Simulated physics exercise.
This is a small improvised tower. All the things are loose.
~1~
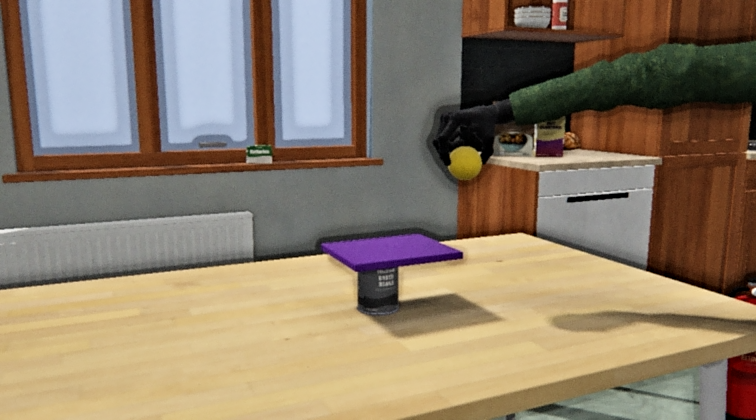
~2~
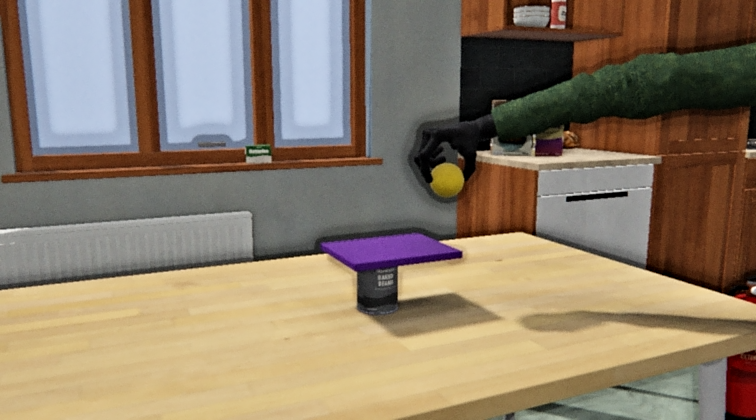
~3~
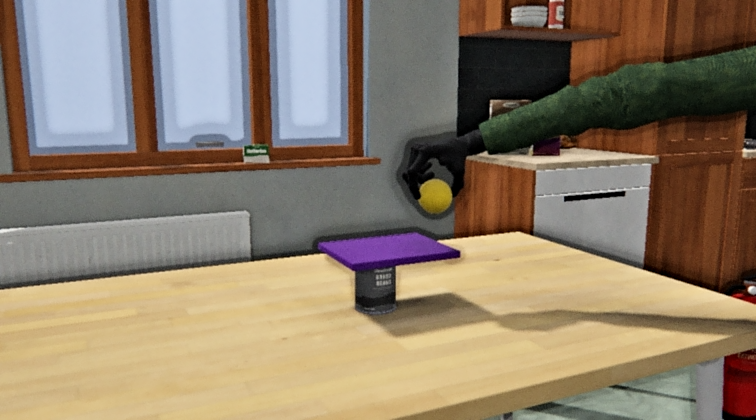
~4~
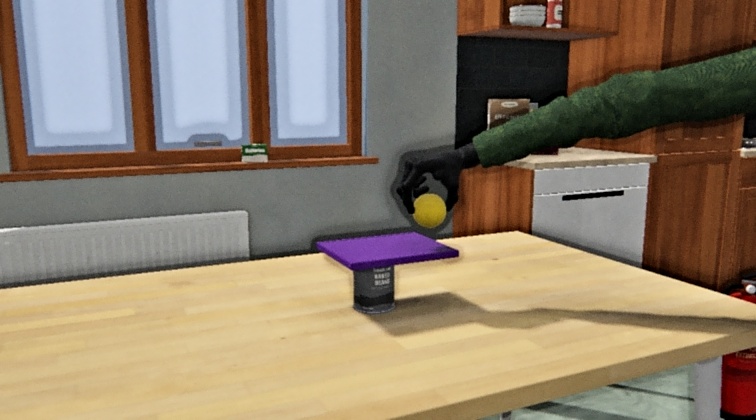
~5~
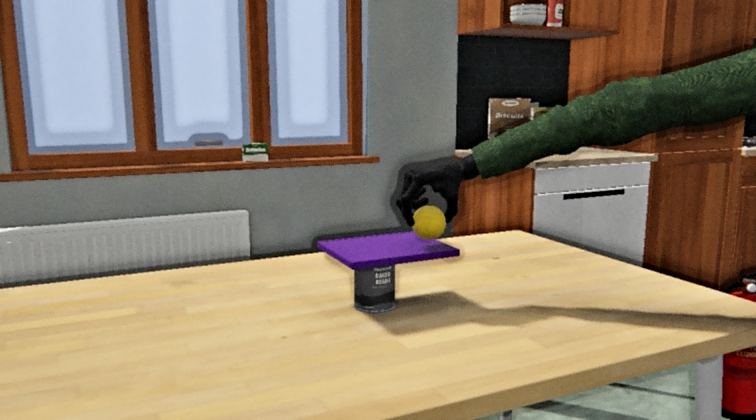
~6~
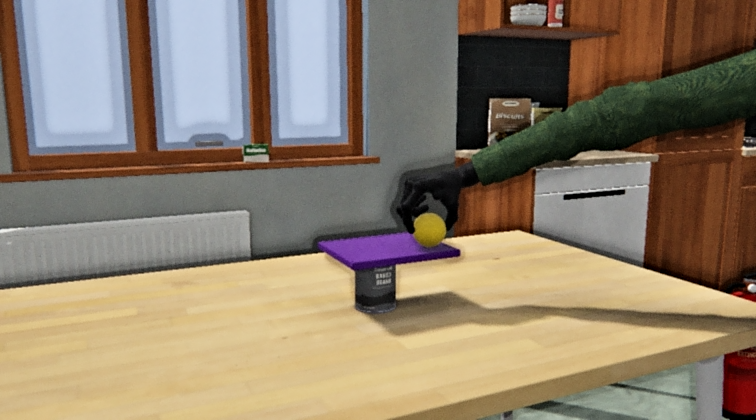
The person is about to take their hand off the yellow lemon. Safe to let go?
Here the stack loses its balance.
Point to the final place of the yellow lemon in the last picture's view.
At about (525, 284).
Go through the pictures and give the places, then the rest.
The first picture shows still above its spot; yellow lemon (465, 163); grey tin (378, 283).
The second picture shows still above its spot; yellow lemon (447, 180); grey tin (377, 282).
The third picture shows still above its spot; yellow lemon (435, 196); grey tin (375, 282).
The fourth picture shows still above its spot; yellow lemon (429, 210); grey tin (374, 281).
The fifth picture shows still above its spot; yellow lemon (429, 222); grey tin (375, 280).
The sixth picture shows in place under the hand; yellow lemon (429, 230); grey tin (375, 281).
Then, 0.40 s later than the last frame, yellow lemon now fallen; purple lid tilted by 54°.
Then, 0.50 s later than the last frame, purple lid tilted by 53°.
Then, 0.70 s later than the last frame, purple lid now fallen.
Then, 0.90 s later than the last frame, things are still on the move.
When it is over, fallen, yellow lemon and purple lid; grey tin as before. End places, in pixels of the last picture, yellow lemon near (525, 284). The stack comes apart.
